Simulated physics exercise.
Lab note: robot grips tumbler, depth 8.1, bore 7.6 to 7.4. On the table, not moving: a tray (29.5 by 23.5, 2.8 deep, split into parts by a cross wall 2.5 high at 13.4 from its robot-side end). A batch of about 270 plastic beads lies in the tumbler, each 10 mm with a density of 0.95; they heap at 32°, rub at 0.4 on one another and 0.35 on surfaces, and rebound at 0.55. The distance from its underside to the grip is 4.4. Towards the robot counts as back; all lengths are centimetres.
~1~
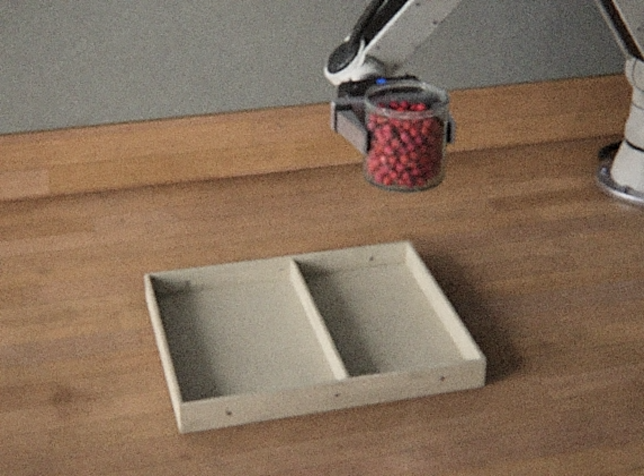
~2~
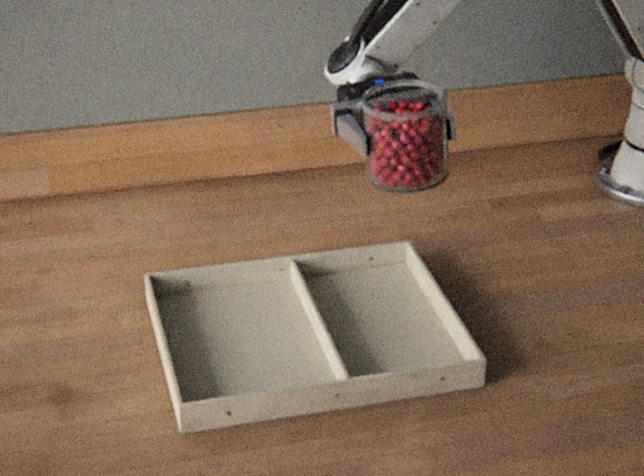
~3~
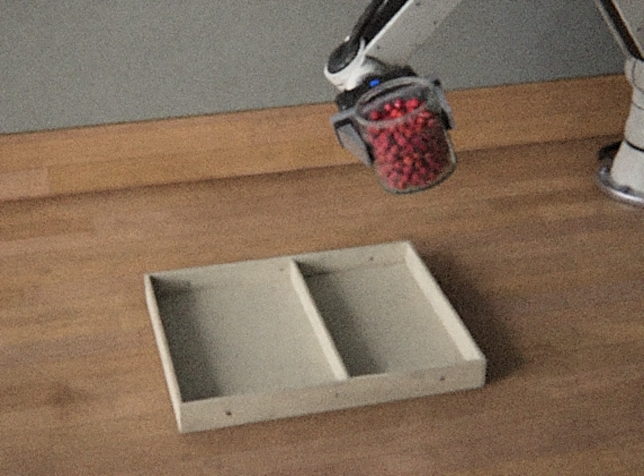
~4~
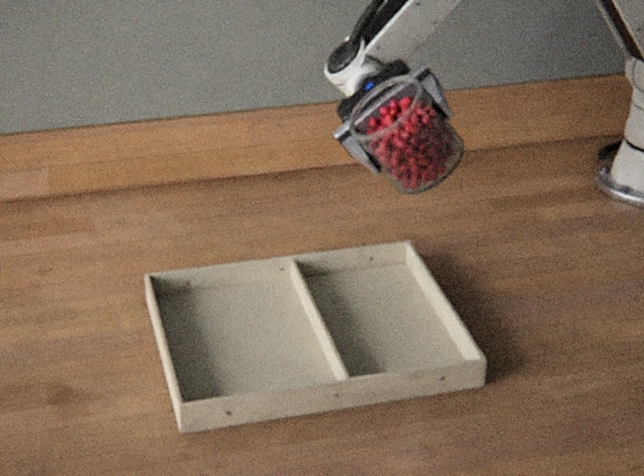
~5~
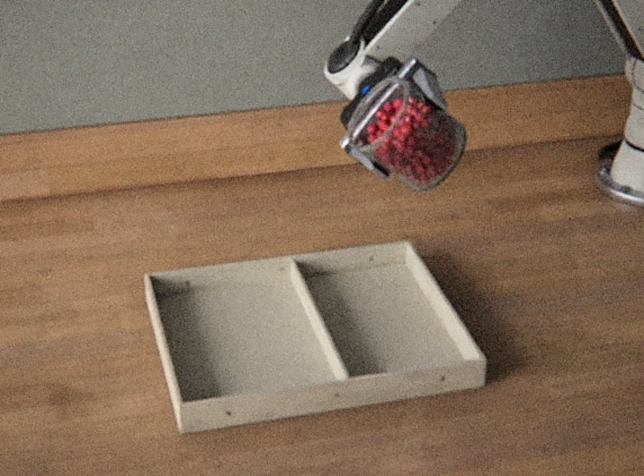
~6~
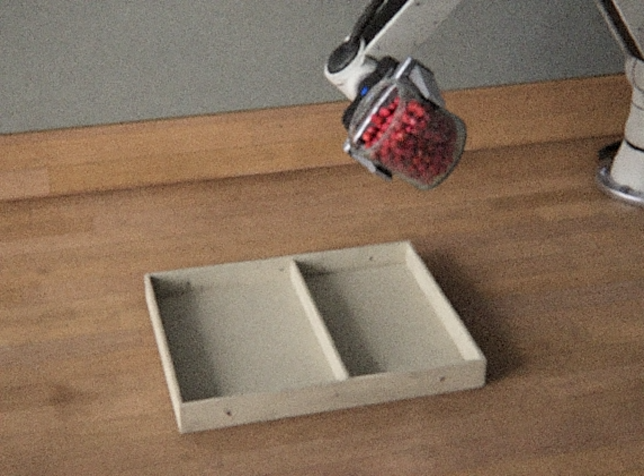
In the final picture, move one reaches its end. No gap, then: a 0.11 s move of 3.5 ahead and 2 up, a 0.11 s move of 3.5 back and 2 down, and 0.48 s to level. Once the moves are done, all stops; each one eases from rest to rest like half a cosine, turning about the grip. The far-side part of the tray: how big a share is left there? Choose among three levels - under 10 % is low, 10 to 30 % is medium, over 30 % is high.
The level is medium.
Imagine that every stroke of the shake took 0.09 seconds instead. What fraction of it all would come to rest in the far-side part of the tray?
In that case around 35 per cent.
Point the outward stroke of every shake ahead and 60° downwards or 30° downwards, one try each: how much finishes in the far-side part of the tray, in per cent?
You'd get about 0 per cent with the first setting and about 0 per cent with the second.
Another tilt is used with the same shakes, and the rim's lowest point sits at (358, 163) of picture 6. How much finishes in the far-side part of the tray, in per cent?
About 50 %.
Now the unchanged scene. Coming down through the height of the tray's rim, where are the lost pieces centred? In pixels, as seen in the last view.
Their middle sits near (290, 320).
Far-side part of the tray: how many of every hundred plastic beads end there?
Around 20 in a hundred.
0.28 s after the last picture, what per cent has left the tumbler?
About 25 per cent.
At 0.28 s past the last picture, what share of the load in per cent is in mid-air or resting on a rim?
My guess is some 23 in a hundred.
Then, 0.28 s later, tilted 53° forward, highest piece 24 above the table; 208 in the tumbler, 63 in flight or on a rim.
Then, 0.56 s later, tilted 11° forward, highest piece 26 above the table; 200 in the tumbler, 49 in the far-side part, 15 in the robot-side part, 2 on the table or floor, 5 in flight or on a rim.
Then, 0.90 s later, level, highest piece 25 above the table; 200 in the tumbler, 54 in the far-side part, 14 in the robot-side part, 3 on the table or floor.
Then, 1.95 s later, level, highest piece 25 above the table; 200 in the tumbler, 54 in the far-side part, 14 in the robot-side part, 3 on the table or floor.
At rest, 200 in the tumbler, 54 in the far-side part, 14 in the robot-side part, 3 on the table or floor. That is 20 % in the far-side part of the tray.
